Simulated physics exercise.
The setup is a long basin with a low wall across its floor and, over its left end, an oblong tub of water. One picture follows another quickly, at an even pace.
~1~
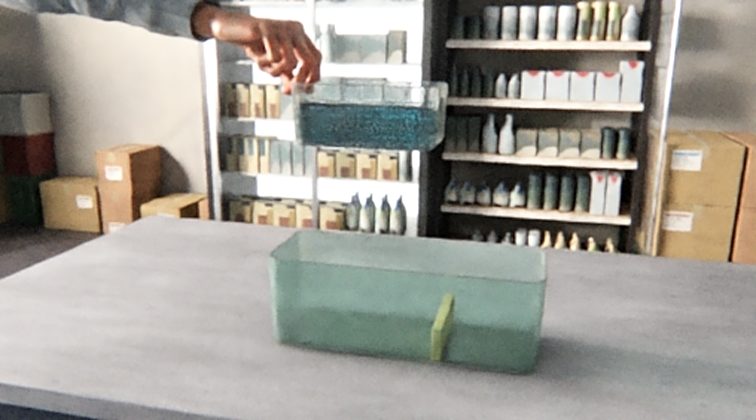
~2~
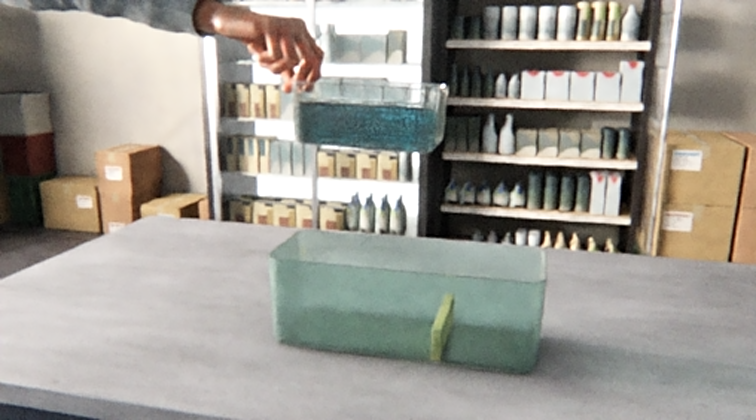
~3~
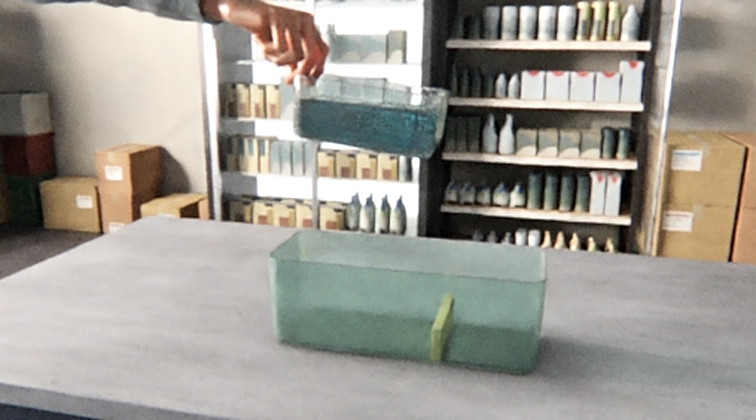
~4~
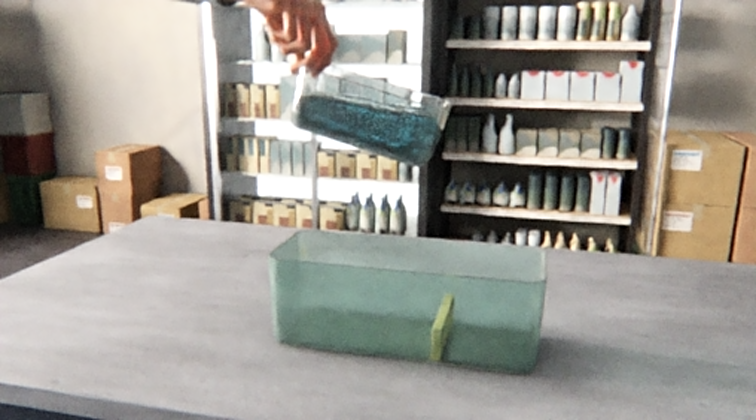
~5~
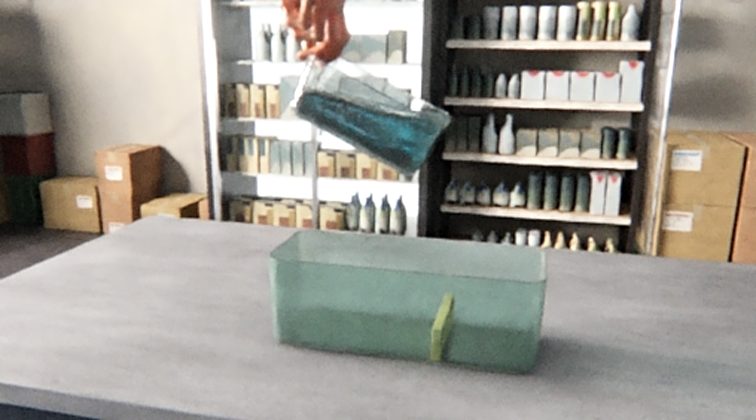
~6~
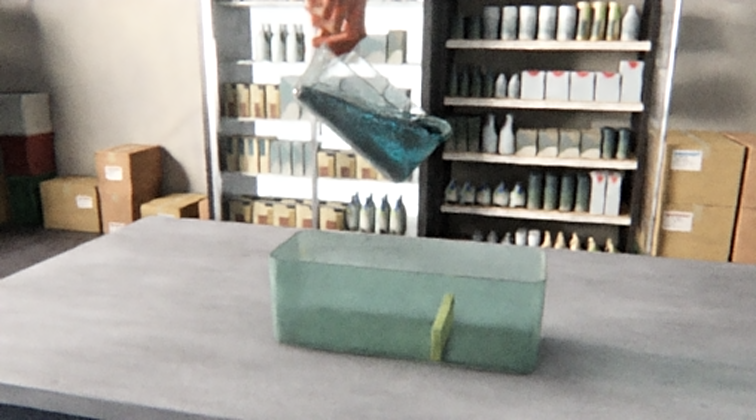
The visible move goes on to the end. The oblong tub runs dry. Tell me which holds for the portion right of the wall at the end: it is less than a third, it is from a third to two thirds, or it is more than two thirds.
The part right of the wall will probably range from one third to two thirds.
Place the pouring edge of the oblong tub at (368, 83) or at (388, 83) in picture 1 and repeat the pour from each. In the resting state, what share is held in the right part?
Close to 20 % for the first start and close to 15 % for the second.
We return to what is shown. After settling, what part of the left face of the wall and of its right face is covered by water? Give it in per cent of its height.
Levels: Left around 20 per cent, right around 70 per cent.
A moment on, the oblong tub is tipped right over and 10 per cent is still to pour, 0 is left of the wall and 40 right of it.
Next, the oblong tub is tipped right over and 2 per cent is still to pour, 12 is left of the wall and 51 right of it.
Then the oblong tub is tipped right over and 0 per cent is still to pour, 23 is left of the wall and 49 right of it.
Later the oblong tub is tipped right over and 0 per cent is still to pour, 28 is left of the wall and 62 right of it.
Finally, 33 per cent lies left of the wall, 57 right of it and 10 outside.
